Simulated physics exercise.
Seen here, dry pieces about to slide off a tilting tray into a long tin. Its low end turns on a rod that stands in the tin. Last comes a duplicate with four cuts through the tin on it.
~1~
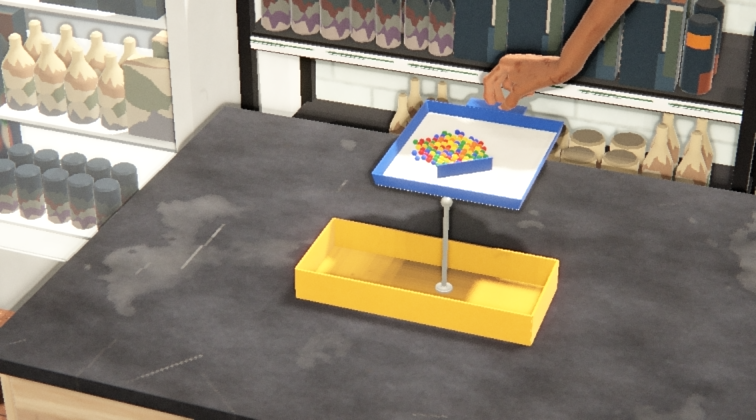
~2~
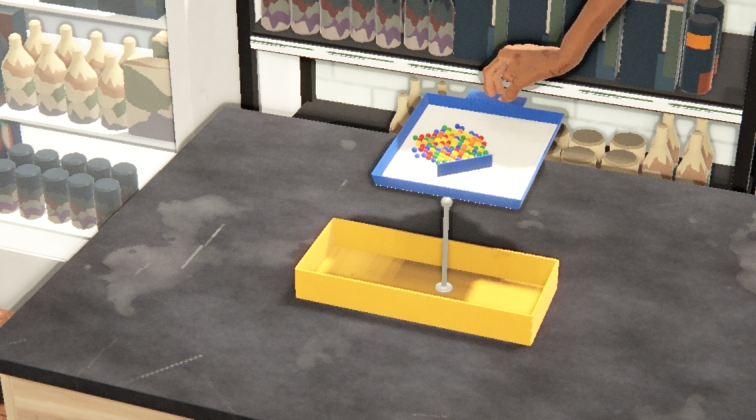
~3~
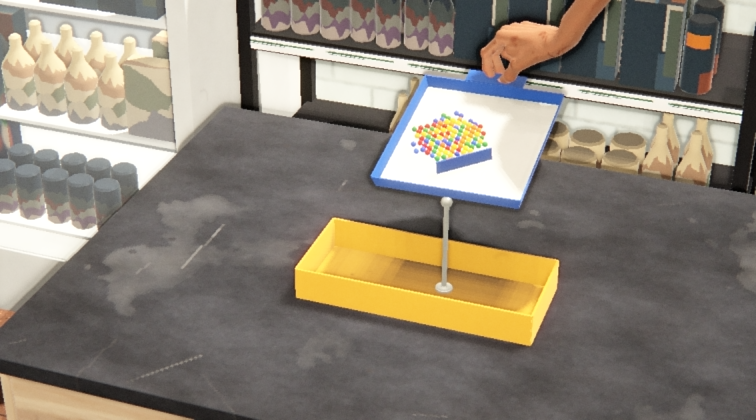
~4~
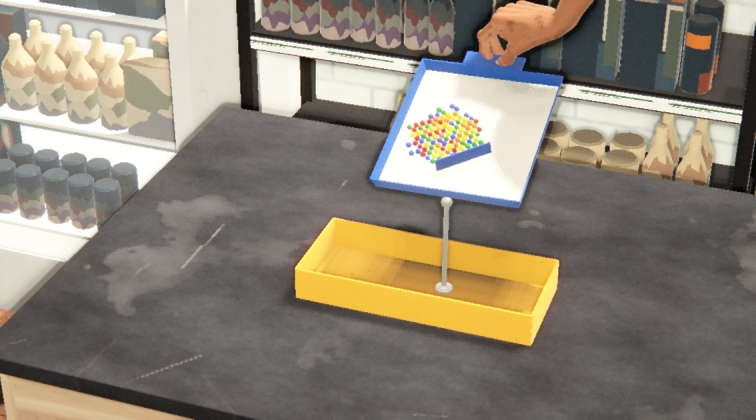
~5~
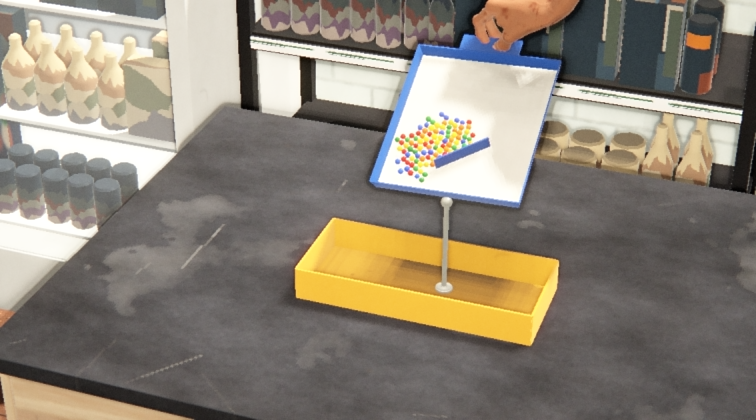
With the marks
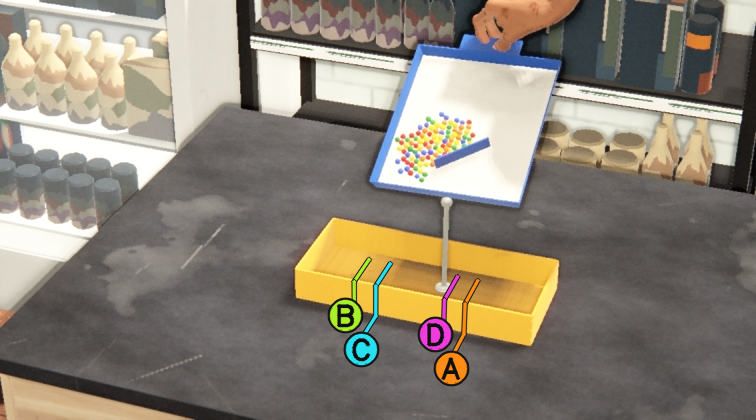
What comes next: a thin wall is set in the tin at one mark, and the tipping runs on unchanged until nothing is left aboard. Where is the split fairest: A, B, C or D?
C is best.
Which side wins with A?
The left side.
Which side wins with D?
More lands on the left.
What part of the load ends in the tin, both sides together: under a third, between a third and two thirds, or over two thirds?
About that: Over two thirds.
On the marked copy, line A crosses the front rim at (465, 303); line B crosses the front rim at (354, 280); line C crosses the front rim at (376, 285); line D crosses the front rim at (444, 298).
With A, of what is caught, every piece on the left of the divider, not one piece on the right.
With B, of what is caught, about a tenth on the left of the divider, almost all on the right.
With C, of what is caught, roughly a third on the left of the divider, roughly half on the right.
With D, of what is caught, every piece on the left of the divider, not one piece on the right.
